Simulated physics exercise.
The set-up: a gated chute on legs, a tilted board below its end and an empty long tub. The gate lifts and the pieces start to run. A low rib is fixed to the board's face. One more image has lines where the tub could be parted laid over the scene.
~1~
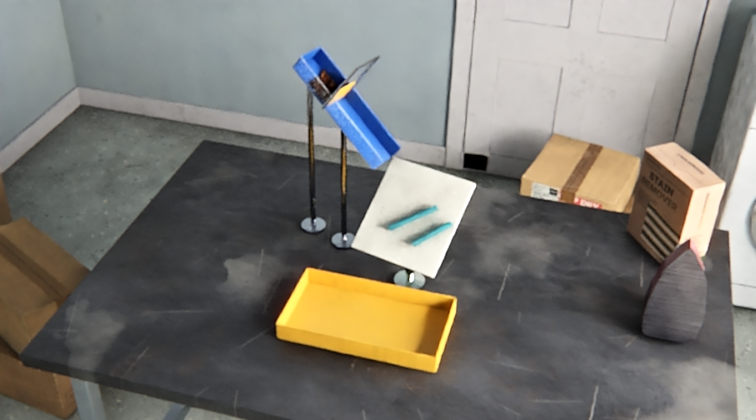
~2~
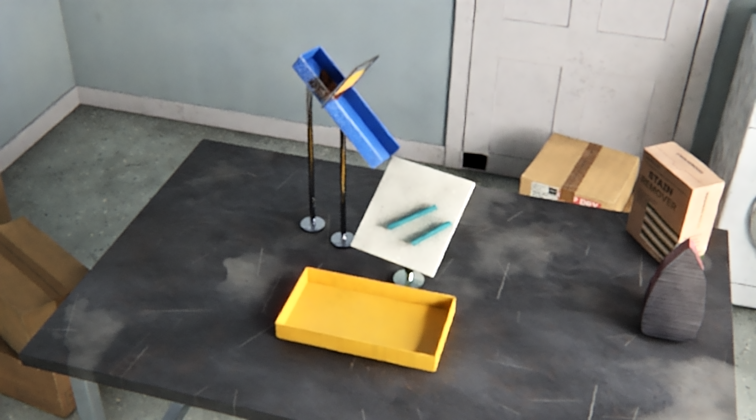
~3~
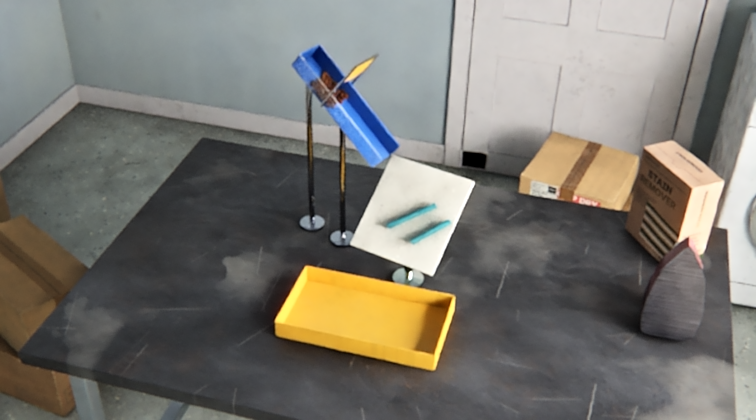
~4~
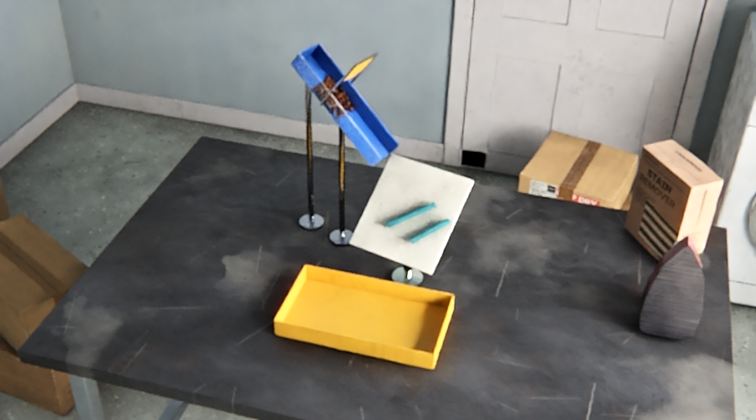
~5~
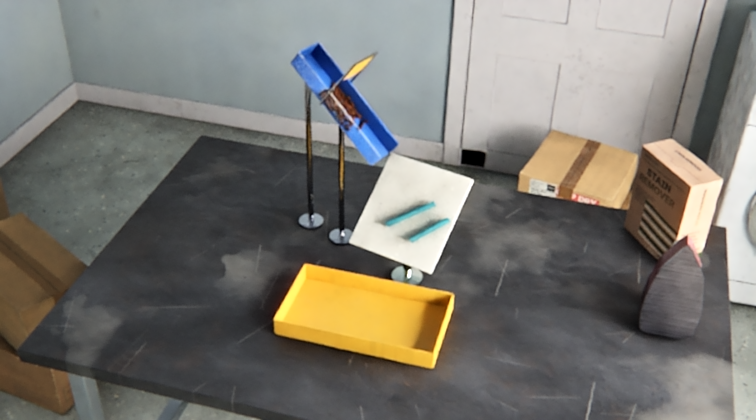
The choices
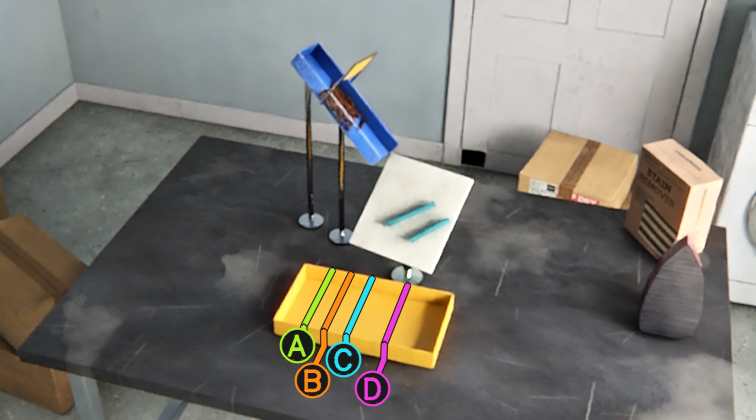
The footage shows a blue chute on thin legs above a tilted white board with two teal ribs and an empty yellow tub; a gate swings up, and small brown pieces slide partway down the chute.
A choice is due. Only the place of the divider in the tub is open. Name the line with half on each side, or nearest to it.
The answer is line B.
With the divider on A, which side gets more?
The right side.
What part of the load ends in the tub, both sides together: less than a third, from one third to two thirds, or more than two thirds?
About that: More than two thirds.
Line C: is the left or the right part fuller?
Left.
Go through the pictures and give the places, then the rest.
Load behind the gate at (327, 91), allspice berries; lip of the chute at (382, 163), sloping fairly steeply, in the first frame.
Middle of the board at (412, 214), tilted fairly steeply; middle of its low edge at (391, 261); of its high edge at (433, 169), in the second frame.
Front corners of the tub at (276, 321) and (435, 356), empty; front of the load at (340, 102), in the third frame.
Middle of the load at (334, 99); its front at (347, 115), about a quarter of the way to the lip; rib from (449, 219) to (410, 240); rib from (435, 203) to (386, 224), in the fourth frame.
Middle of the load at (341, 106); its front at (360, 129), about half of the way to the lip, in the fifth frame.
On the marked copy, line A crosses the front rim at (304, 325); line B crosses the front rim at (323, 330); line C crosses the front rim at (346, 335); line D crosses the front rim at (384, 343).
If A is chosen, of what is caught, a small part on the left of the divider, nearly all on the right.
If B is chosen, of what is caught, about two thirds on the left of the divider, about a third on the right.
If C is chosen, of what is caught, nearly all on the left of the divider, a stray few on the right.
If D is chosen, of what is caught, nearly all on the left of the divider, a stray few on the right.
